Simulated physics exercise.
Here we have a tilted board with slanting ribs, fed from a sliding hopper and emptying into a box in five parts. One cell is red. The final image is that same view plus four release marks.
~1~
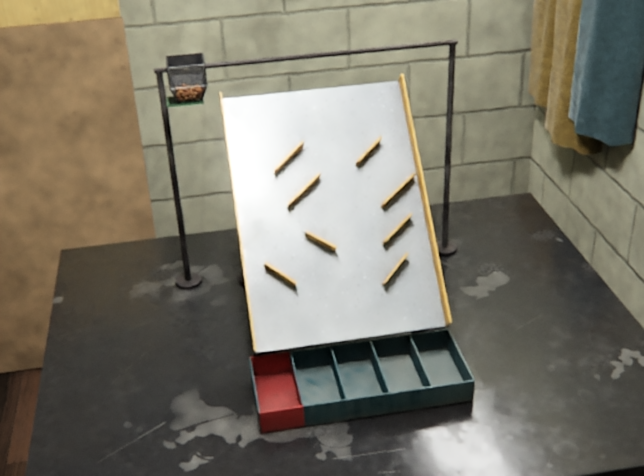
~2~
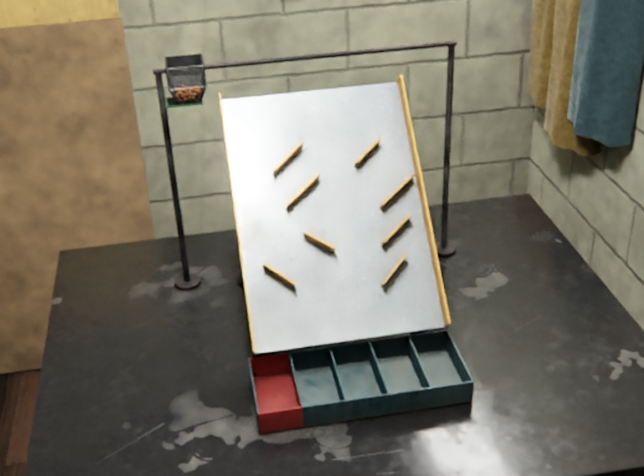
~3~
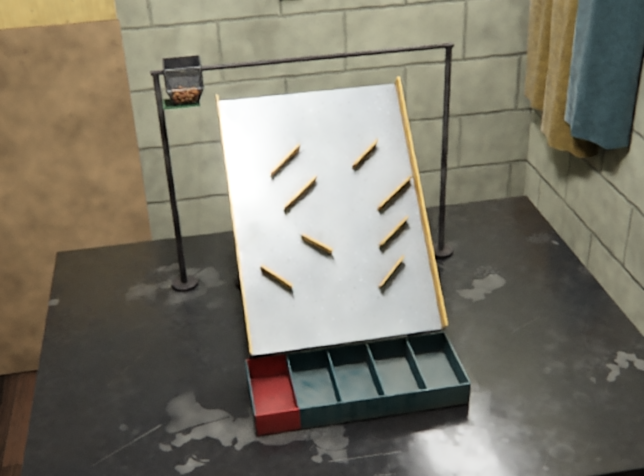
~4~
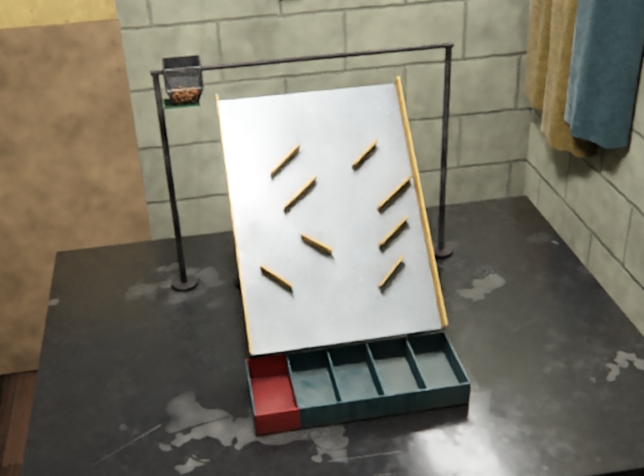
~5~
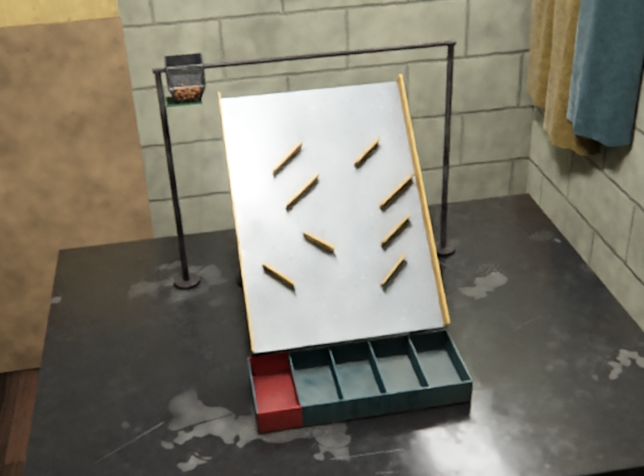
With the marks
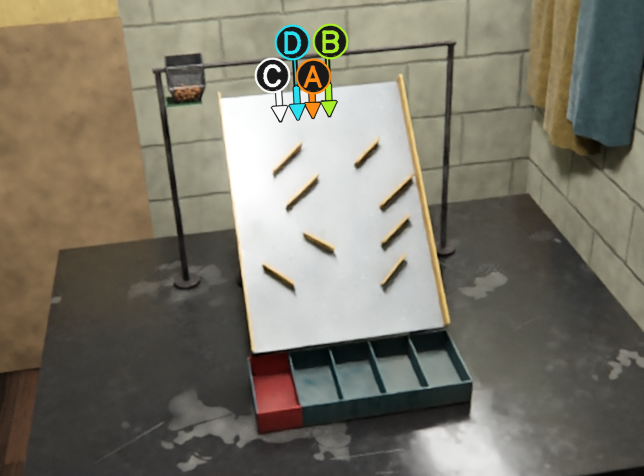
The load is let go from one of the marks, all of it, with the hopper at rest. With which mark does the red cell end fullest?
Mark C.
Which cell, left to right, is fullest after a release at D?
The first.
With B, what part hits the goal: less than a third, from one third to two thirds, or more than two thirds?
Less than a third.
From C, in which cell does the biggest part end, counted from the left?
The first from the left.
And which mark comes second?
It is D.
On the marked copy, mark A meets the board at (312, 112); mark B meets the board at (329, 110); mark C meets the board at (280, 115); mark D meets the board at (297, 114).
Choosing A, roughly a quarter in the red cell, the larger part in other cells.
Choosing B, about a tenth in the red cell, the larger part in other cells, about a tenth outside the box.
Choosing C, the larger part in the red cell, roughly a quarter in other cells, just a few outside the box.
Choosing D, roughly half in the red cell, roughly half in other cells, just a few outside the box.
